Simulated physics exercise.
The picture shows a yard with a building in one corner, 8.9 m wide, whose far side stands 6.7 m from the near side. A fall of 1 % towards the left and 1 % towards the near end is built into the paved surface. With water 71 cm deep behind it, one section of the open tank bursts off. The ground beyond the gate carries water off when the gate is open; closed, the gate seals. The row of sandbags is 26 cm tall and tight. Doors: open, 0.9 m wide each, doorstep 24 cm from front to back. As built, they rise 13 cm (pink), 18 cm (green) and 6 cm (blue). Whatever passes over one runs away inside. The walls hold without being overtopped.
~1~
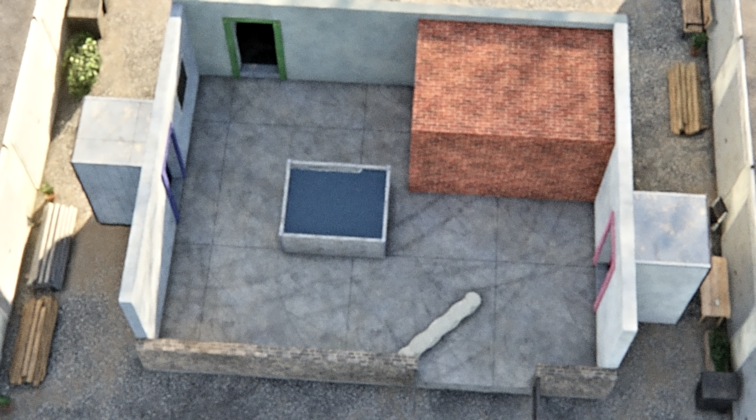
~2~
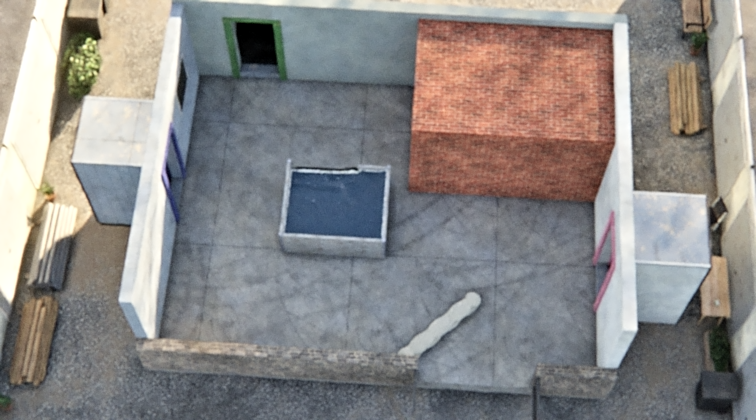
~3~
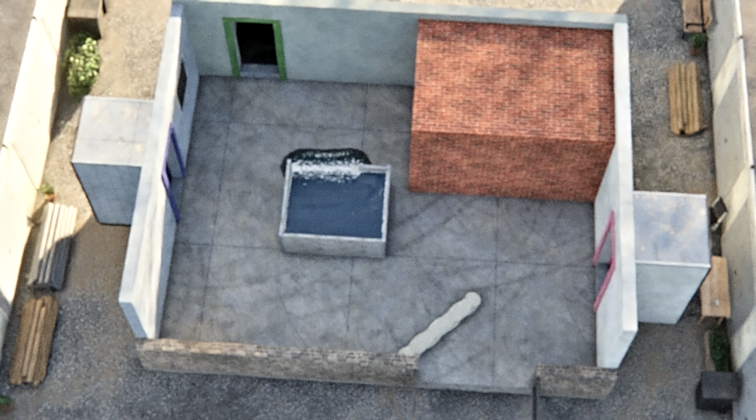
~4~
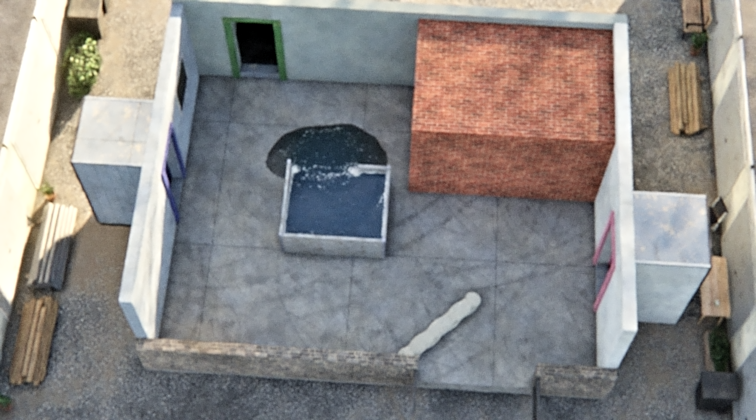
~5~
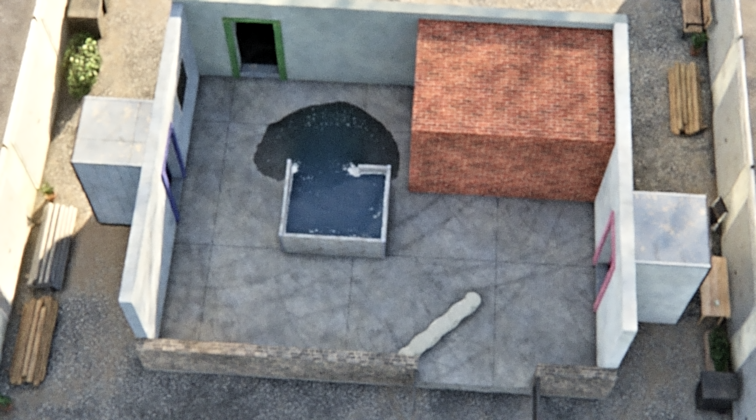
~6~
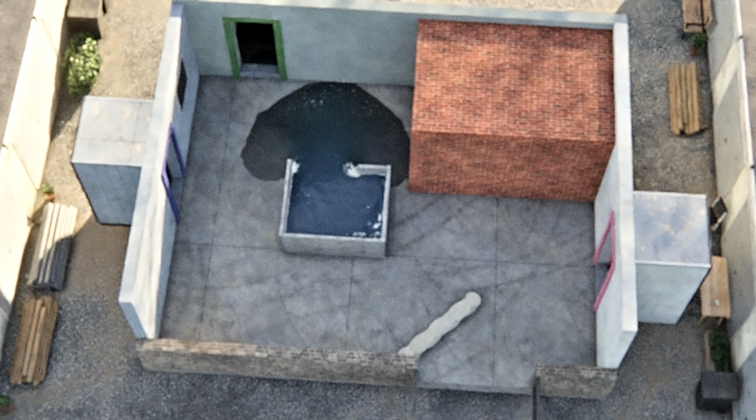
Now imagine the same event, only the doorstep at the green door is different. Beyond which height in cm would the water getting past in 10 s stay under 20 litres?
I would say 19 cm.
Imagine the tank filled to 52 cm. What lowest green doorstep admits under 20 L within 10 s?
Minimum height: Approx. 12.5 cm.
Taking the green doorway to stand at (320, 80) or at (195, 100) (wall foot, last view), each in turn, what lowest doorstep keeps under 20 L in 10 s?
Minimums: Roughly 32 cm and 30 cm.
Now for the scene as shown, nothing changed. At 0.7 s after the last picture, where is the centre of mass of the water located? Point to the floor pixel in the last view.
Around (331, 170).
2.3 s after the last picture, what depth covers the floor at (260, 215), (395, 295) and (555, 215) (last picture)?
In that order: 0, 0 and 0 cm.
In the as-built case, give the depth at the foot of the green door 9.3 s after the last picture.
About 6.5 centimetres deep.
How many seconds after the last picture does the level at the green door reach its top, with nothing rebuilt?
1.0 s.
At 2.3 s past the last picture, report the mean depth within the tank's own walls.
I'd put it at some 22 centimetres on average.
Then, 0.7 s after the last picture water covers 20 % of the floor, deepest (40 cm) near (318, 88); 22 cm at the green door, 0 litres in over its 18 cm doorstep.
Then, 2.3 s after the last picture water covers 30 % of the floor, deepest (34 cm) near (200, 75); 17 cm at the green door, 20 litres in over its 18 cm doorstep.
Then, 9.3 s after the last picture water covers 70 % of the floor, deepest (16 cm) near (157, 354); 6 cm at the green door, 23 litres in over its 18 cm doorstep.
At the green door as built, the water peaked near 26 cm, 1.1 s after the last picture.
With a doorstep of 16.5 cm, 33 litres would have come in within the 10 s; with 22 cm, 8 litres. So under 20 litres takes about 19 cm.
